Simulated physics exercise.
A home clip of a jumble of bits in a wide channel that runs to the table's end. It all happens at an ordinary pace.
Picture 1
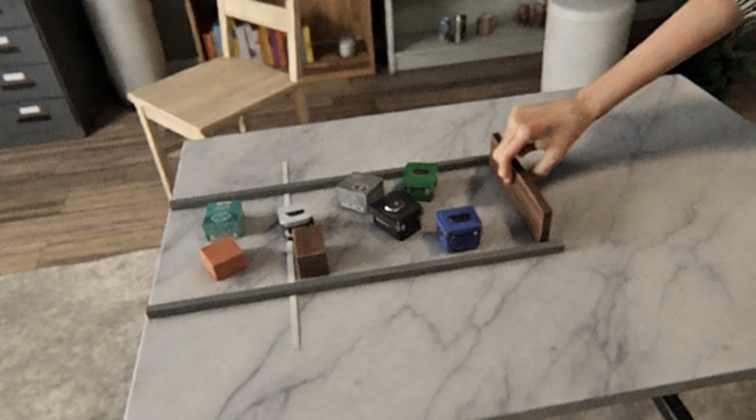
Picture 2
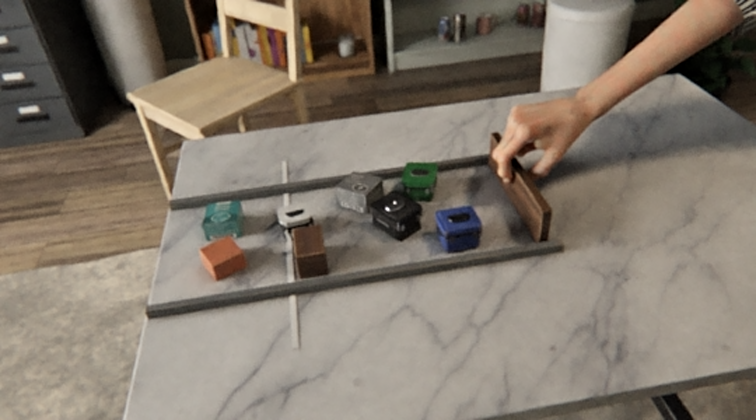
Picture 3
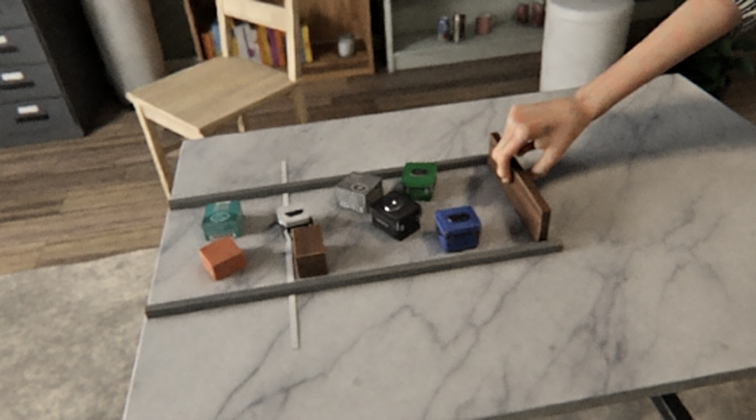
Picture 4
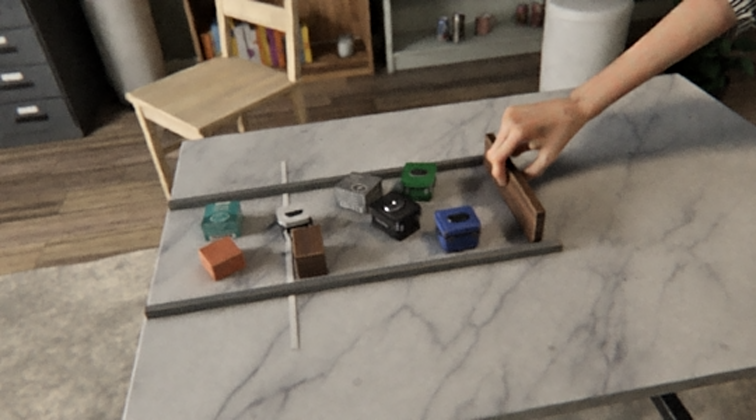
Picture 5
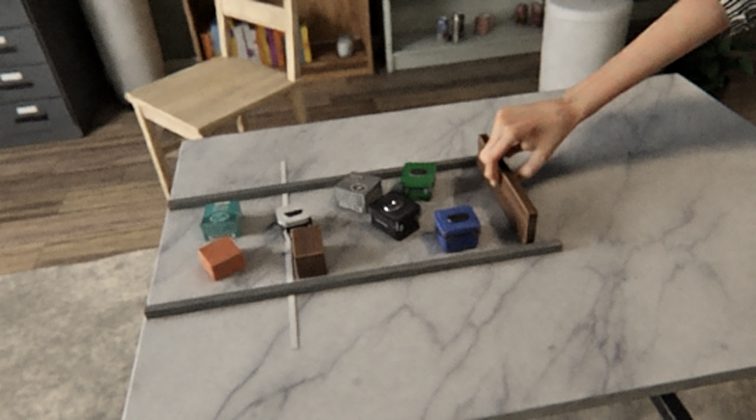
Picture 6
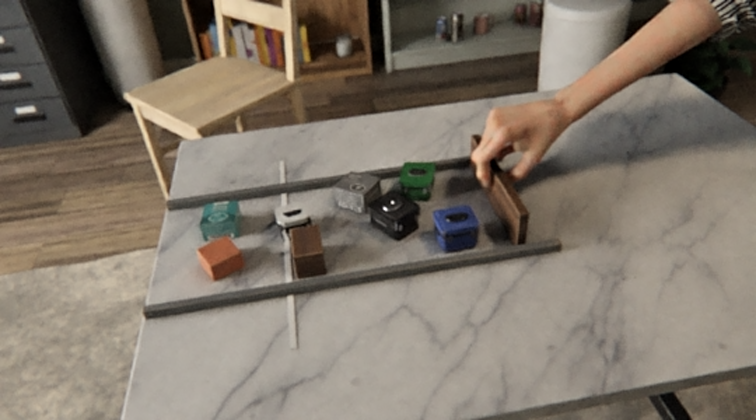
A hand reaches in from the upper right over a grey marble table, seen from above at an angle, with a wooden chair and shelves behind. Between two dark rails lie turquoise, orange, white, brown, grey, black, green and blue boxes and blocks, with pale tape crossing toward the left. Gripping a dark brown board upright, the hand slides it slightly left while the pieces stay put and the view barely shifts.
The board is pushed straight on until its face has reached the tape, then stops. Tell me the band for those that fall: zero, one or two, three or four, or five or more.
In the end the number that fall off is zero.
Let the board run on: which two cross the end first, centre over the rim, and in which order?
Earliest first: The turquoise box, then the orange block.
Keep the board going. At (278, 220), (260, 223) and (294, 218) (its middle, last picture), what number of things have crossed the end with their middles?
In that order 0, 0 and 0.
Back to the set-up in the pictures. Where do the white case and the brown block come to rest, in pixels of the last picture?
First (234, 230), then (232, 263).
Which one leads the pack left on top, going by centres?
The turquoise box ends nearest.
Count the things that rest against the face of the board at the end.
That makes 3.
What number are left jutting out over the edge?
It comes to 0.
A little later, none off yet; turquoise box at rest near (222, 220); orange block at rest near (221, 258); white case at rest near (294, 222).
When it is over, the number that fall off is zero.
